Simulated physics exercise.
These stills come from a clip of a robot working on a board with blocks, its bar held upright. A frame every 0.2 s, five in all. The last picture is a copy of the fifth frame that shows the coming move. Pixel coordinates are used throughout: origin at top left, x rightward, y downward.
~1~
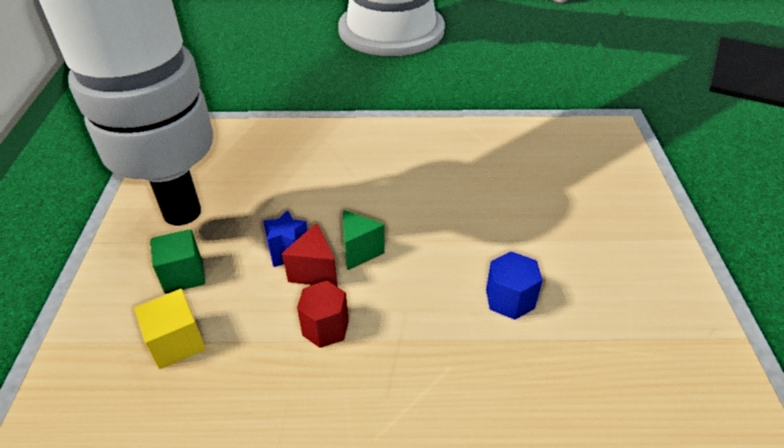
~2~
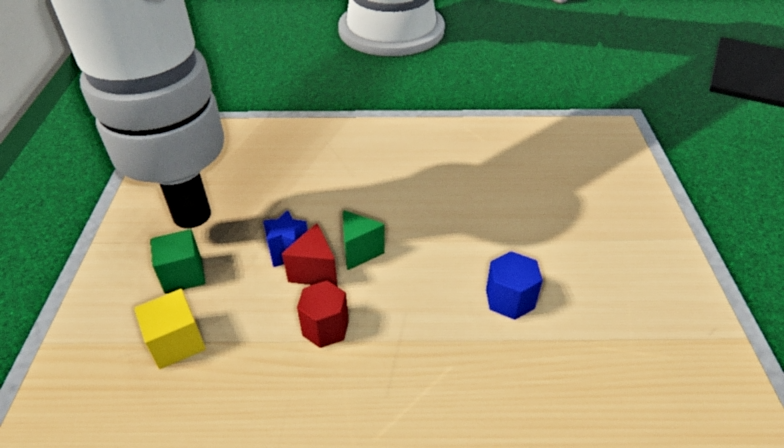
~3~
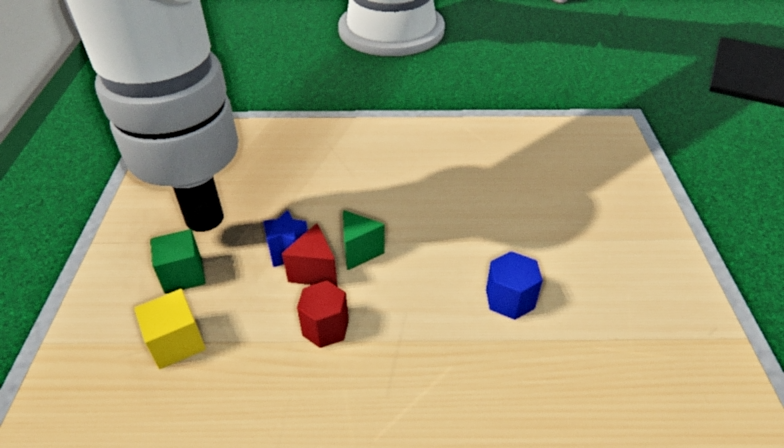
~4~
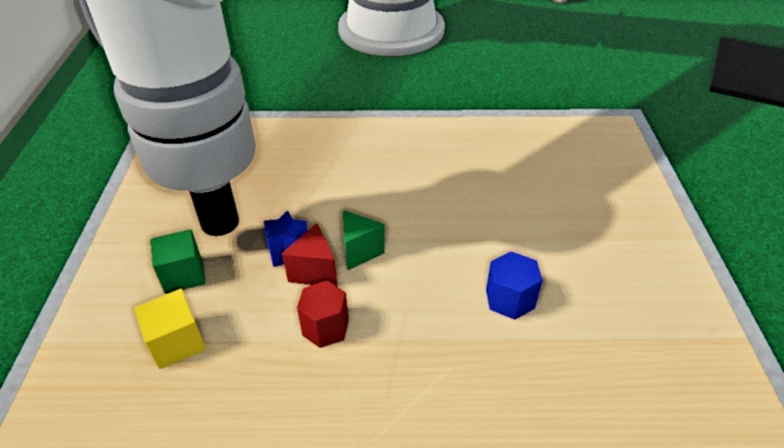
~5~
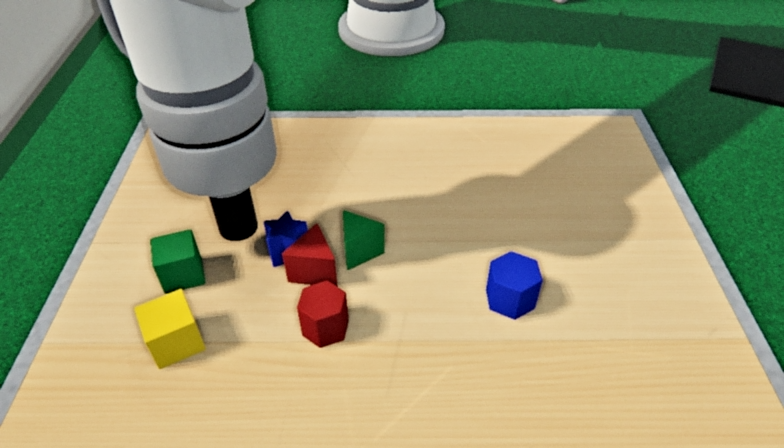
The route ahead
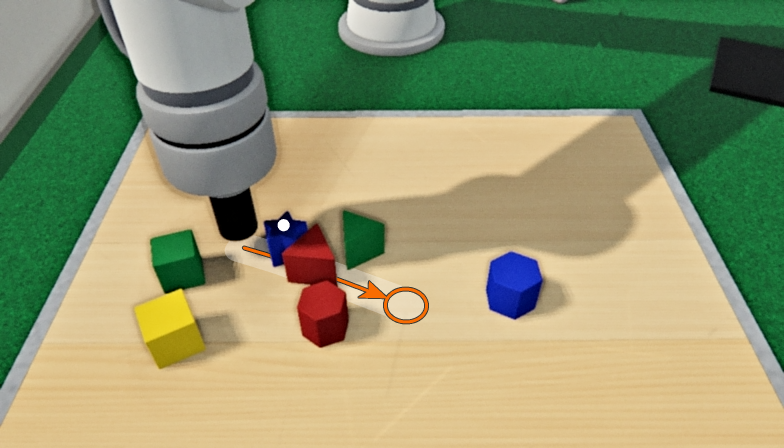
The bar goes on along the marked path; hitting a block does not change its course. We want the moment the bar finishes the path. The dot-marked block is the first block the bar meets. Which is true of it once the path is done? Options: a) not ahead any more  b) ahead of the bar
a: Not ahead any more.
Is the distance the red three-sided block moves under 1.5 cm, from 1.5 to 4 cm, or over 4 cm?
That one ends up more than 4 cm from where it is now.
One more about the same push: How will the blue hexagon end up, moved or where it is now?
Well, the blue hexagon holds its place.
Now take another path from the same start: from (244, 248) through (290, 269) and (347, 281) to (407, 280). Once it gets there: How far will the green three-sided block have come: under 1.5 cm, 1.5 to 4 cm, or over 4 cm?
It moves a fair bit, 1.5 to 4 cm.
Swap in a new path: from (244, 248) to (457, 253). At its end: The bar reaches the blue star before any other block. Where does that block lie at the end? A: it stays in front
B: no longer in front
That would be A.
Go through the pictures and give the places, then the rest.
Tip of the bar (183, 213), middles of tops, blue star (284, 225), red three-sided block (311, 244), red hexagon (322, 299), green three-sided block (358, 224), blue hexagon (516, 270), in the first picture.
Bar (192, 216), nothing pushed, in the second picture.
Bar (205, 219), nothing pushed, in the third picture.
Bar (220, 223), nothing pushed, in the fourth picture.
Bar (239, 228), blue star (284, 225), red three-sided block (311, 244), red hexagon (322, 299), green three-sided block (358, 224), blue hexagon (516, 270), in the fifth picture.
The line goes from (244, 248) to (406, 305); the dot is on the blue star.
On the path given first. One third of the way, bar (293, 245); blue star (327, 233), turned 15° clockwise; red three-sided block (345, 259); green three-sided block (363, 227), turned 20° anticlockwise.
Two thirds of the way, bar (348, 264); blue star (381, 243); red three-sided block (391, 275), turned 50° clockwise; green three-sided block (399, 223), turned 55° anticlockwise.
At the end, bar (406, 286); blue star (418, 250), turned 55° anticlockwise; red three-sided block (451, 303), turned 65° clockwise; red hexagon unmoved; green three-sided block (405, 222), turned 75° anticlockwise; blue hexagon unmoved.
